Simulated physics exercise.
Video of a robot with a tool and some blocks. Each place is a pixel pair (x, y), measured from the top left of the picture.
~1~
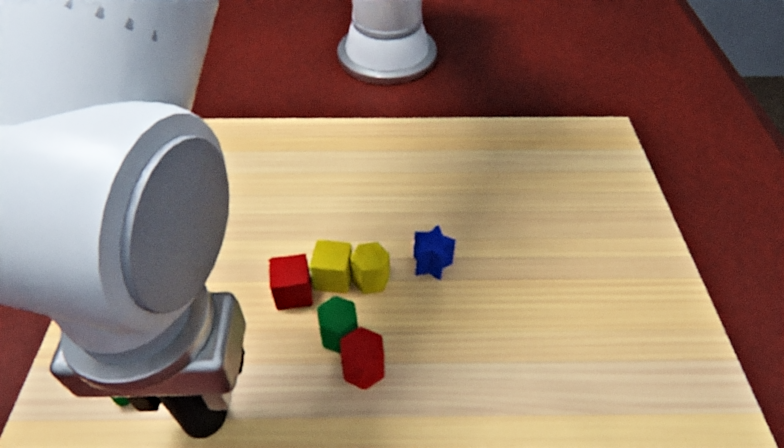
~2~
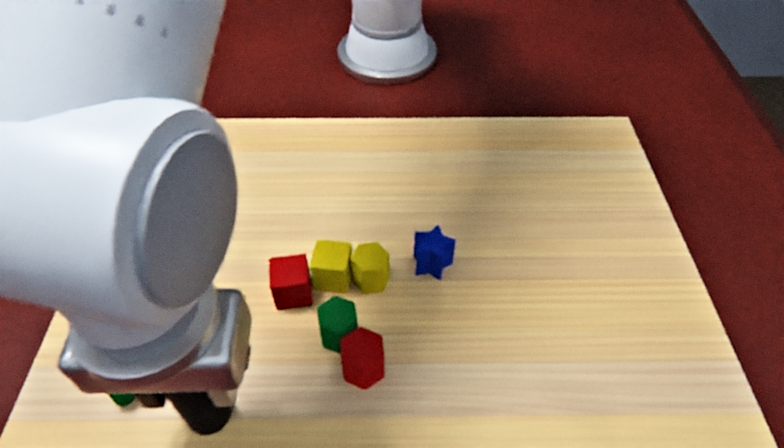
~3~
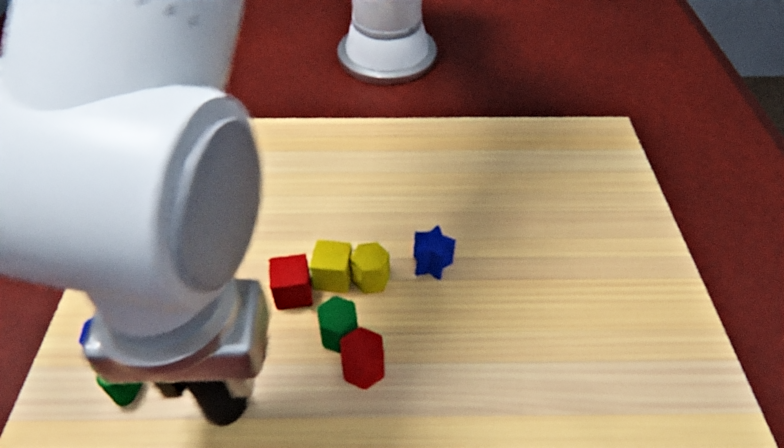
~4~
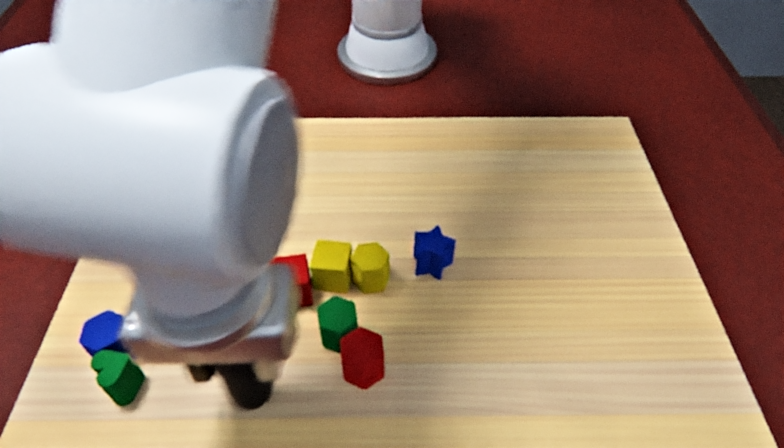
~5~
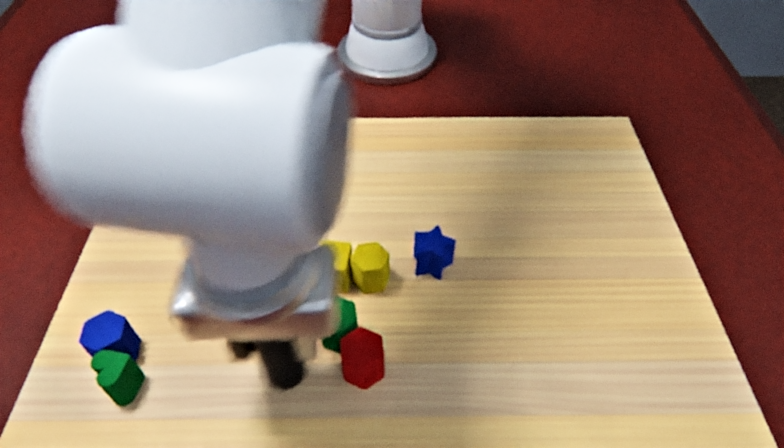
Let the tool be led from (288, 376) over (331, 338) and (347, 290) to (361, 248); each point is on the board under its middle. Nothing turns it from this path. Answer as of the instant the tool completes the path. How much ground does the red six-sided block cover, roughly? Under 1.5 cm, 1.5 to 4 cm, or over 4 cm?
It ends within 1.5 cm of its spot.
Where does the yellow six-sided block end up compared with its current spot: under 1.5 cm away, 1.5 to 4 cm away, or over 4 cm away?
If I had to pick, the yellow six-sided block travels from 1.5 to 4 cm here.
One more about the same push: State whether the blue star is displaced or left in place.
The blue star does not move.
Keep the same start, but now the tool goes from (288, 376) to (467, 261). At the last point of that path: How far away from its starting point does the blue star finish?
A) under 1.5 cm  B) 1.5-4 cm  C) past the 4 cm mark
Answer: B.
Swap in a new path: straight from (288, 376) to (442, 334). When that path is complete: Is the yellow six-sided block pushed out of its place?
My answer is no.
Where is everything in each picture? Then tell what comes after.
In the first frame, lower end of the tool at (204, 417), tops of blocks, yellow square piece at (331, 254), green six-sided block at (337, 313), red six-sided block at (362, 347), yellow six-sided block at (370, 256), blue star at (434, 240).
In the second frame, tool at (210, 414), blocks as before.
In the third frame, tool at (226, 405), blocks as before.
In the fourth frame, tool at (251, 390), blocks as before.
In the fifth frame, tool at (286, 371), yellow square piece partly hidden, green six-sided block partly hidden, red six-sided block at (362, 347), yellow six-sided block at (370, 256), blue star at (434, 240).
What follows on the original path. One third of the way, tool at (331, 331); green six-sided block at (361, 292), turned 20° clockwise.
Two thirds of the way, tool at (346, 284); yellow square piece at (329, 240), turned 30° anticlockwise; green six-sided block at (382, 276), turned 75° clockwise; yellow six-sided block at (380, 245), turned 40° anticlockwise.
At the end, tool at (360, 242); yellow square piece at (323, 221), turned 80° anticlockwise; green six-sided block at (382, 276), turned 75° clockwise; red six-sided block not moved; yellow six-sided block at (393, 236); blue star not moved.
